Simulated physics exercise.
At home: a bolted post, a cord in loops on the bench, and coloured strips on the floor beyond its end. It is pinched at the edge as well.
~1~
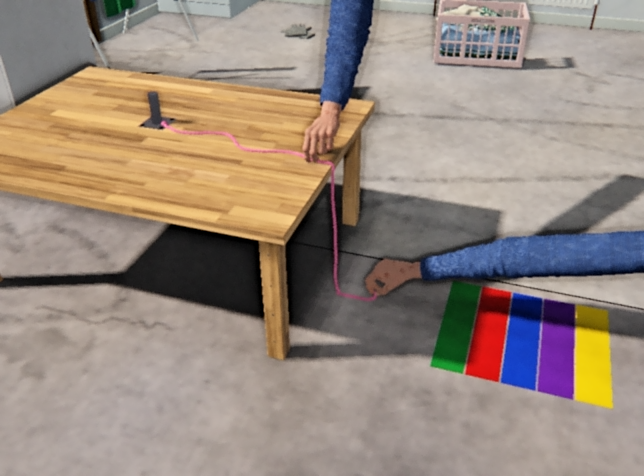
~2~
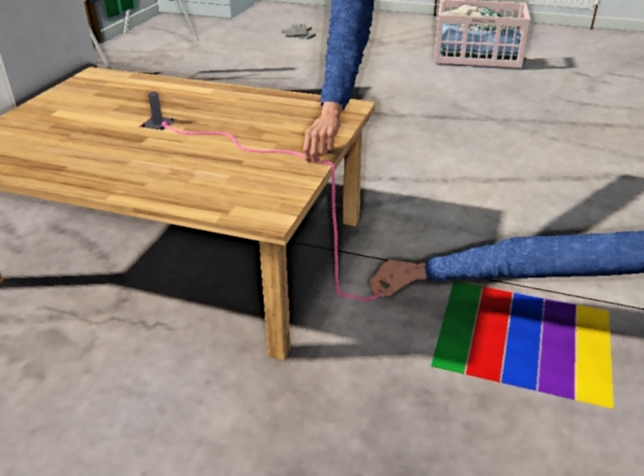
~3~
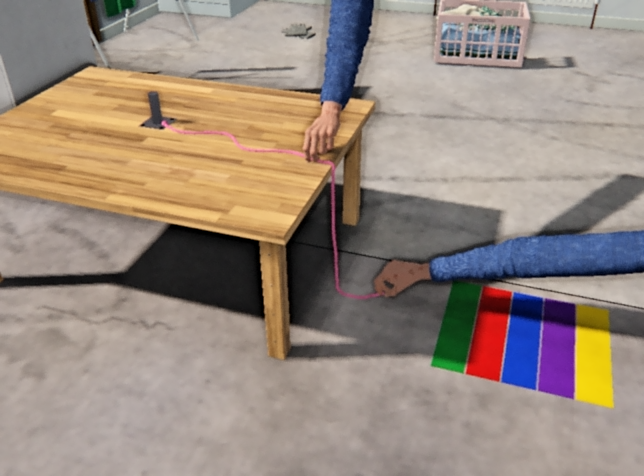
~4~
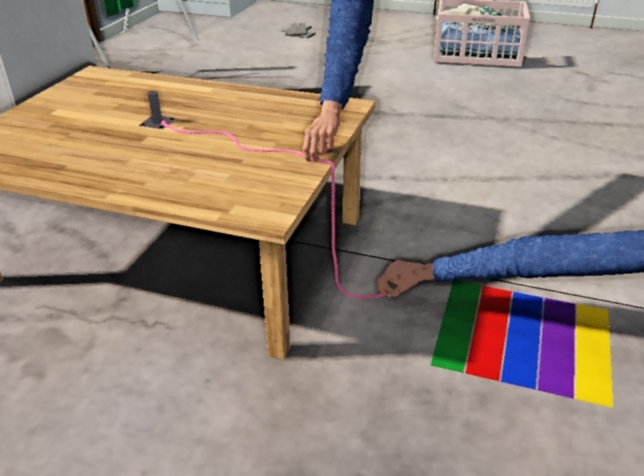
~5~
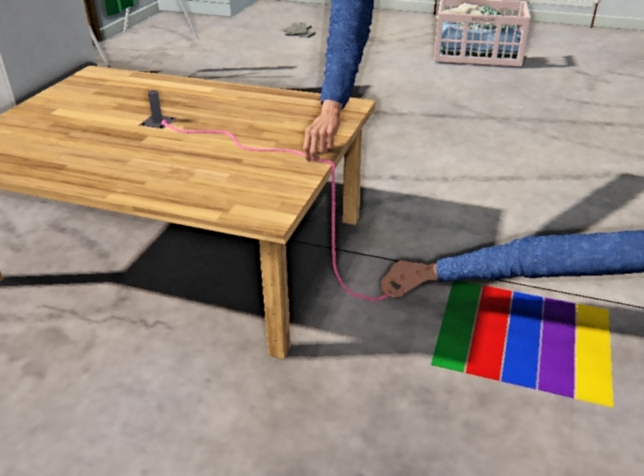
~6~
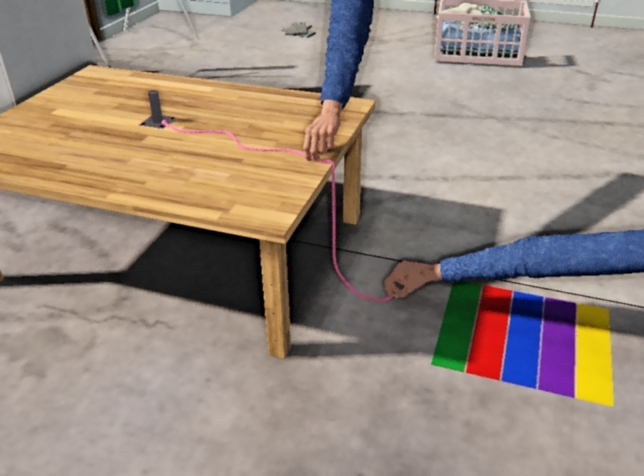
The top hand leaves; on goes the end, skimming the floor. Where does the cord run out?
Over red.
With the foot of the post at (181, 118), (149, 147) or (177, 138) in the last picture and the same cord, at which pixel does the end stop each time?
About (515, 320), (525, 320) and (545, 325).
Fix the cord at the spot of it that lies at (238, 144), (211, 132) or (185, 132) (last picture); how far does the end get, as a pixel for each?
In that order: (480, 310), (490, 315) and (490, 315).
A little later, end near (444, 304); short of the strips.
Next, end near (476, 311); over green.
When it is tight, end near (495, 315); over red. The end stops over the red strip.
